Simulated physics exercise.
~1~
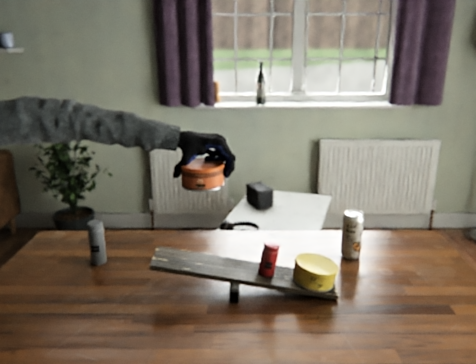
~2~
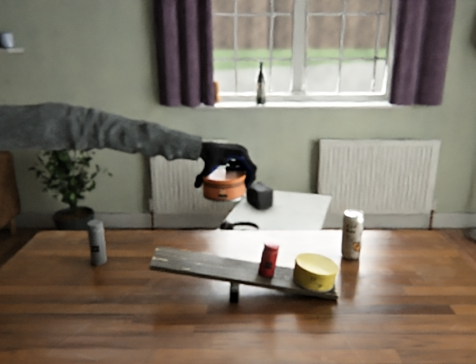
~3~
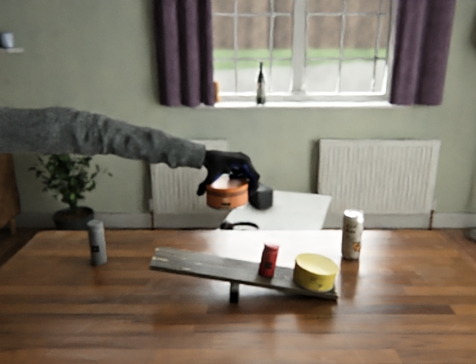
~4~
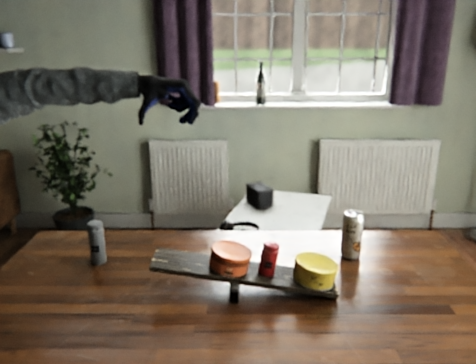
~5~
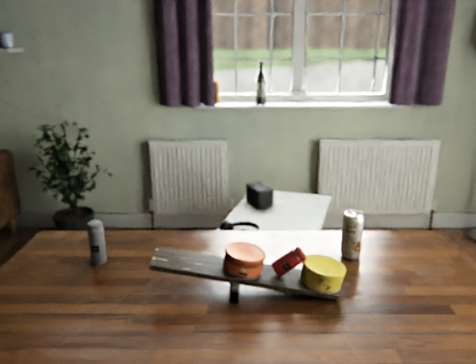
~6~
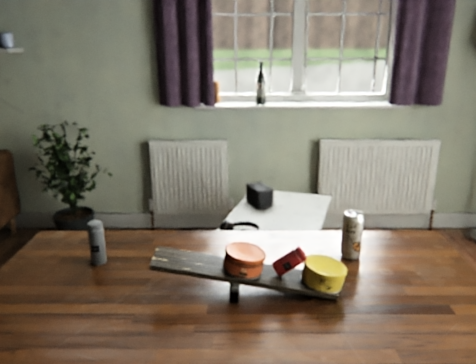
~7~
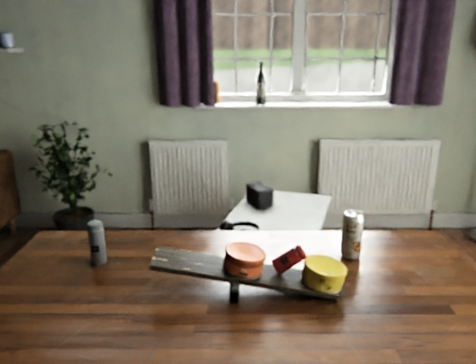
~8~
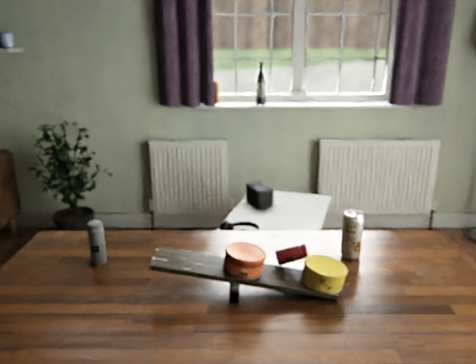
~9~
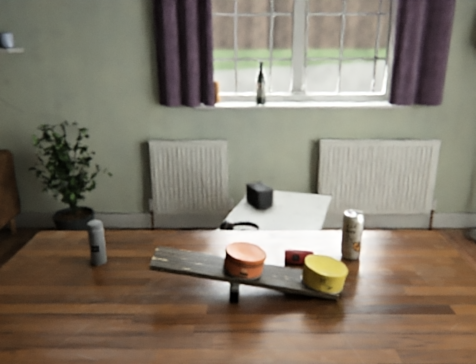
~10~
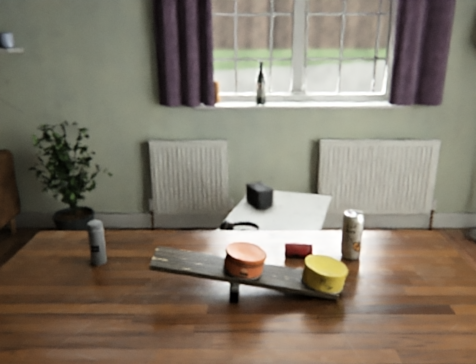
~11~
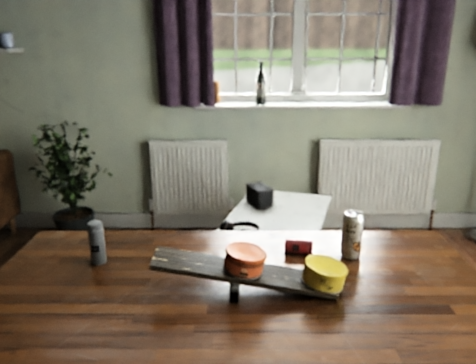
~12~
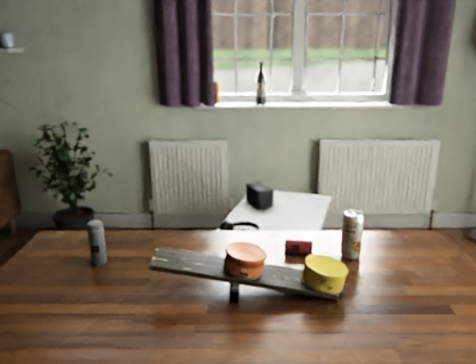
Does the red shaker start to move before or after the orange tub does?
The red shaker starts to move after the orange tub, which is already moving in the gloved hand while the shaker stays in place on the plank.
A gloved hand sets an orange tub on a tilted plank, and a red shaker topples.
